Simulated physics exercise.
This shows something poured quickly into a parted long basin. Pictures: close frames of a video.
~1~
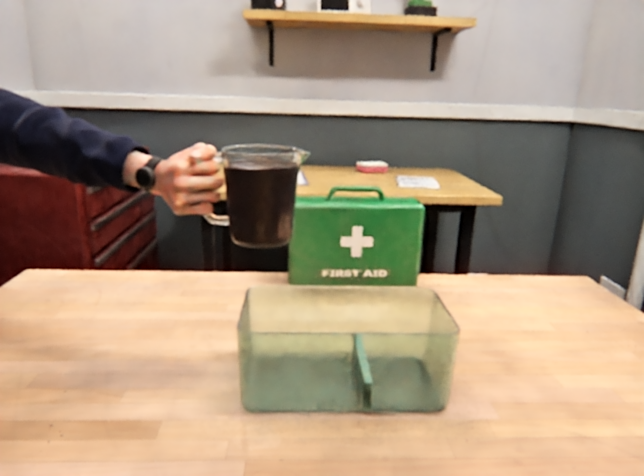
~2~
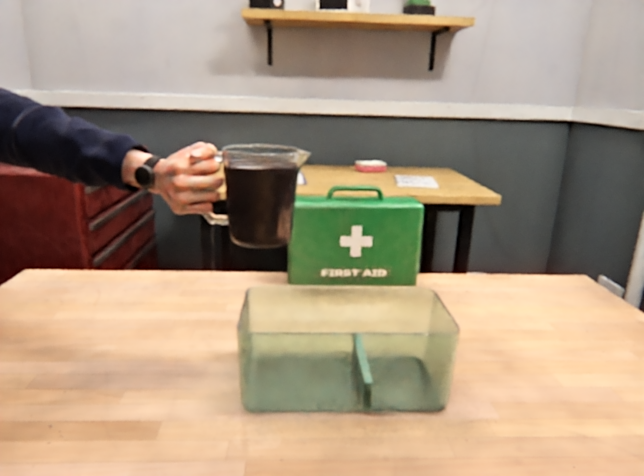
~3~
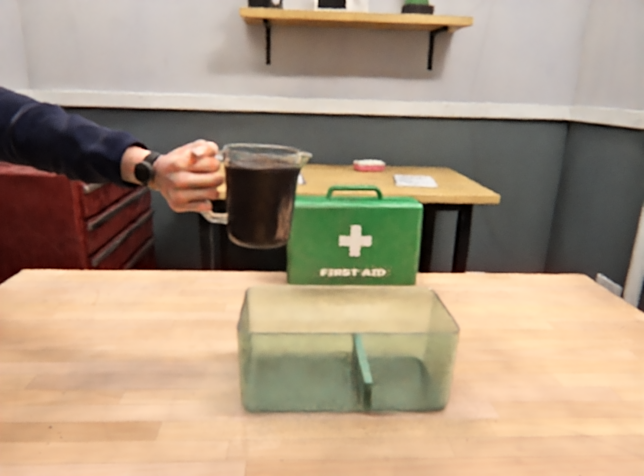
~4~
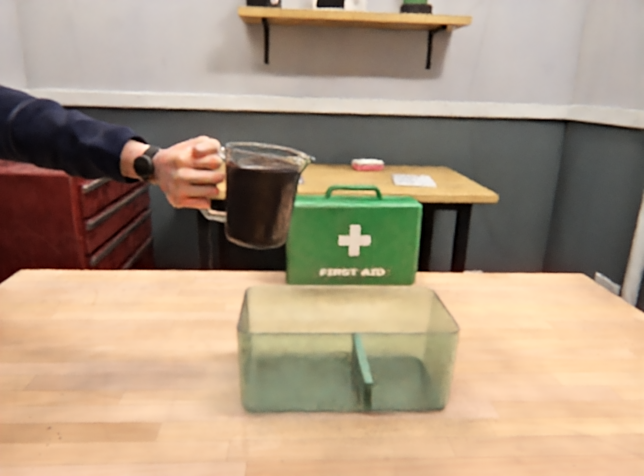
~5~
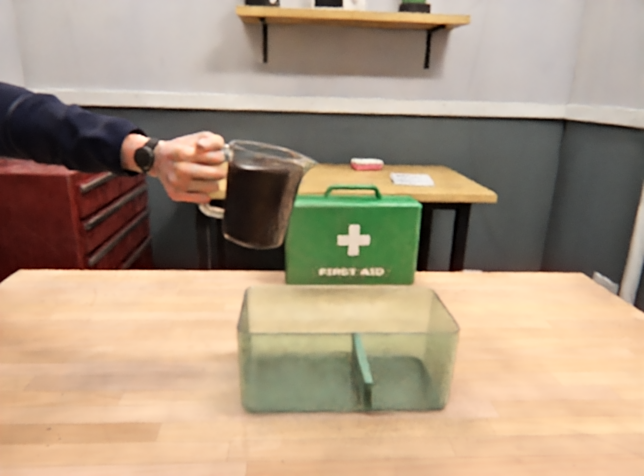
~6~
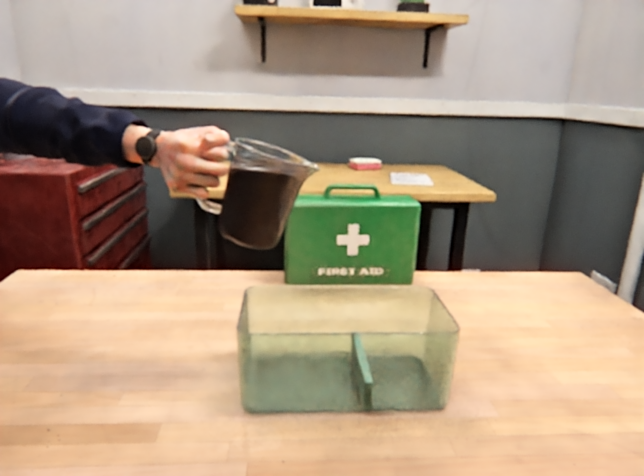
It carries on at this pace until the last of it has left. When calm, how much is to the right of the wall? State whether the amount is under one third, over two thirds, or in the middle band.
I'd put the amount right of the wall between the two marks of a third and two thirds.
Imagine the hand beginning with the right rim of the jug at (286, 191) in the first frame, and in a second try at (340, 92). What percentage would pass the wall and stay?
One after the other: 5 %, 85 %.
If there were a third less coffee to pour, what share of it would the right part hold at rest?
Roughly 20 in a hundred.
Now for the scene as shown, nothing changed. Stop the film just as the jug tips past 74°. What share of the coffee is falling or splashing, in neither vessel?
Estimated: 20 per cent or thereabouts.
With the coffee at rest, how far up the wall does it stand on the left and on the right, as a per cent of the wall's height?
30 % left, 40 % right.
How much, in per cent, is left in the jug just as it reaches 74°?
Amount still in: Approx. 75 %.
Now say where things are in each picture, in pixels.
It leans 0°; its right rim is at (311, 153); the coffee meets the walls at (227, 163) and (299, 164); the long basin's rim runs from (243, 308) to (446, 310); the wall's top is at (362, 356), in the first picture.
It leans 1°; its right rim is at (311, 153); the coffee meets the walls at (226, 162) and (298, 164), in the second picture.
It leans 3°; its right rim is at (312, 155); the coffee meets the walls at (228, 161) and (299, 166), in the third picture.
It leans 6°; its right rim is at (314, 158); the coffee meets the walls at (229, 162) and (301, 166), in the fourth picture.
It leans 11°; its right rim is at (317, 163); the coffee meets the walls at (231, 163) and (304, 167), in the fifth picture.
It leans 17°; its right rim is at (320, 169); the coffee meets the walls at (232, 165) and (309, 168), in the sixth picture.
A moment on, the jug is tipped part way and 75 per cent is still to pour, 1 is left of the wall and 4 right of it.
Next, the jug is tipped right over and 26 per cent is still to pour, 15 is left of the wall and 34 right of it.
Then the jug is tipped right over and 3 per cent is still to pour, 41 is left of the wall and 50 right of it.
Later the jug is tipped right over and 0 per cent is still to pour, 48 is left of the wall and 51 right of it.
At rest 48 per cent lies left of the wall, 51 right of it and 1 outside.
